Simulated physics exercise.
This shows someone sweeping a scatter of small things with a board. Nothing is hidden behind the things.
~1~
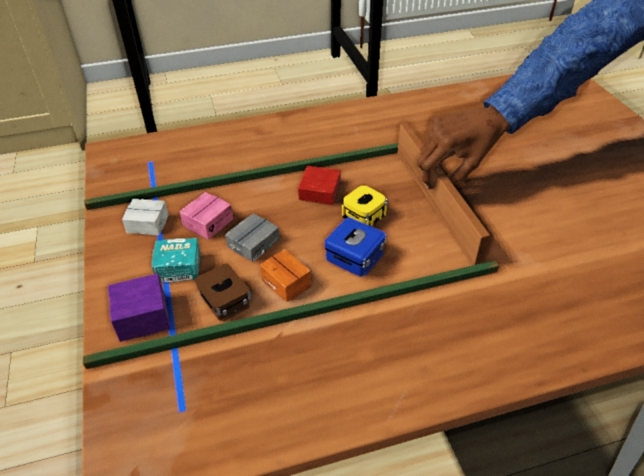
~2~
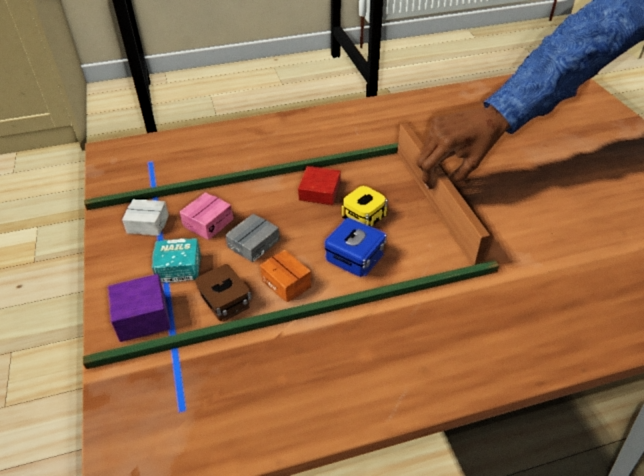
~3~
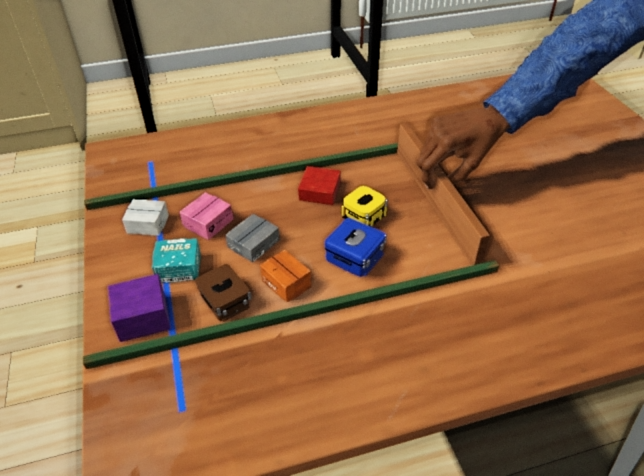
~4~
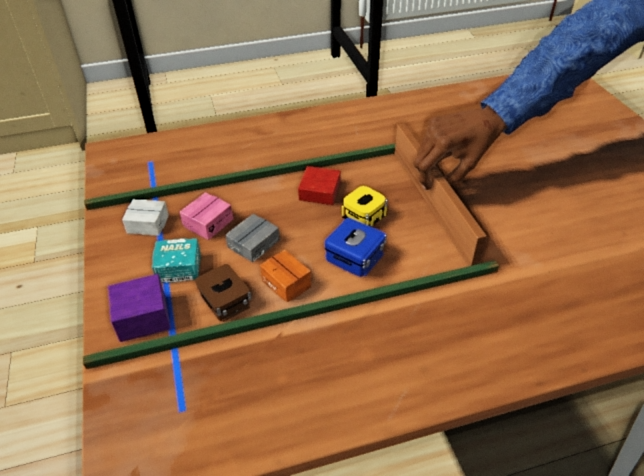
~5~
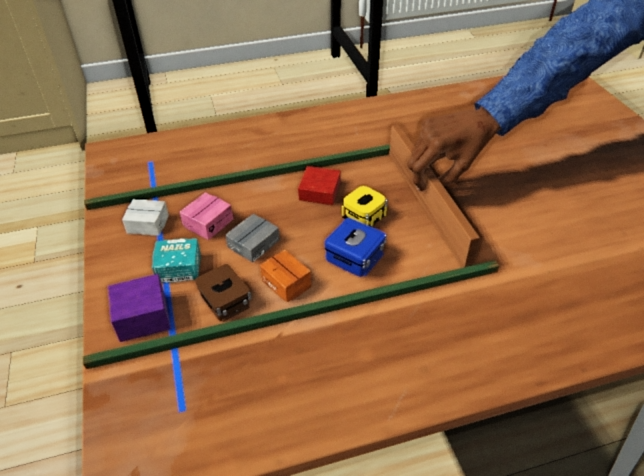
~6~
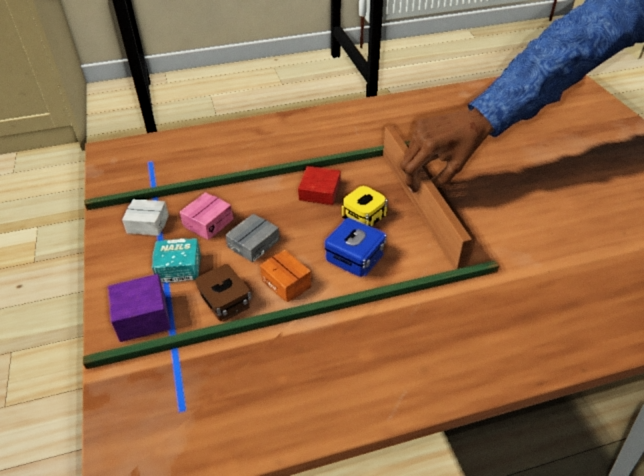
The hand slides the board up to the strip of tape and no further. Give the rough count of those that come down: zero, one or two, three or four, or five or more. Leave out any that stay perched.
Here the number that fall off is three or four.
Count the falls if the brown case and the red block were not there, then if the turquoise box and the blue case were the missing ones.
The counts: 1 and 1.
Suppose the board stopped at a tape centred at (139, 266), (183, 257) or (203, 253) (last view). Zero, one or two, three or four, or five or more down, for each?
For each place: At least five; 1 or 2; 1 or 2.
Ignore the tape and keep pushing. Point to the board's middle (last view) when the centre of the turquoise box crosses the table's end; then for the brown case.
At (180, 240) for the turquoise box; at (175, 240) for the brown case.
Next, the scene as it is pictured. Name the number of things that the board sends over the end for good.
Fallen: 4.
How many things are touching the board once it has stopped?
The number is 3.
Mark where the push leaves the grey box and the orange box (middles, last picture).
The grey box at (98, 266), the orange box at (109, 321).
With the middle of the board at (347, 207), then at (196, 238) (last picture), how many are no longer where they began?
At the one place 3, at the other 10.
Soon after, none off yet; purple block at rest near (139, 308); white box at rest near (146, 218); turquoise box at rest near (177, 261).
In the end, the number that fall off is three or four; gone, brown case, turquoise box, white box and purple block.
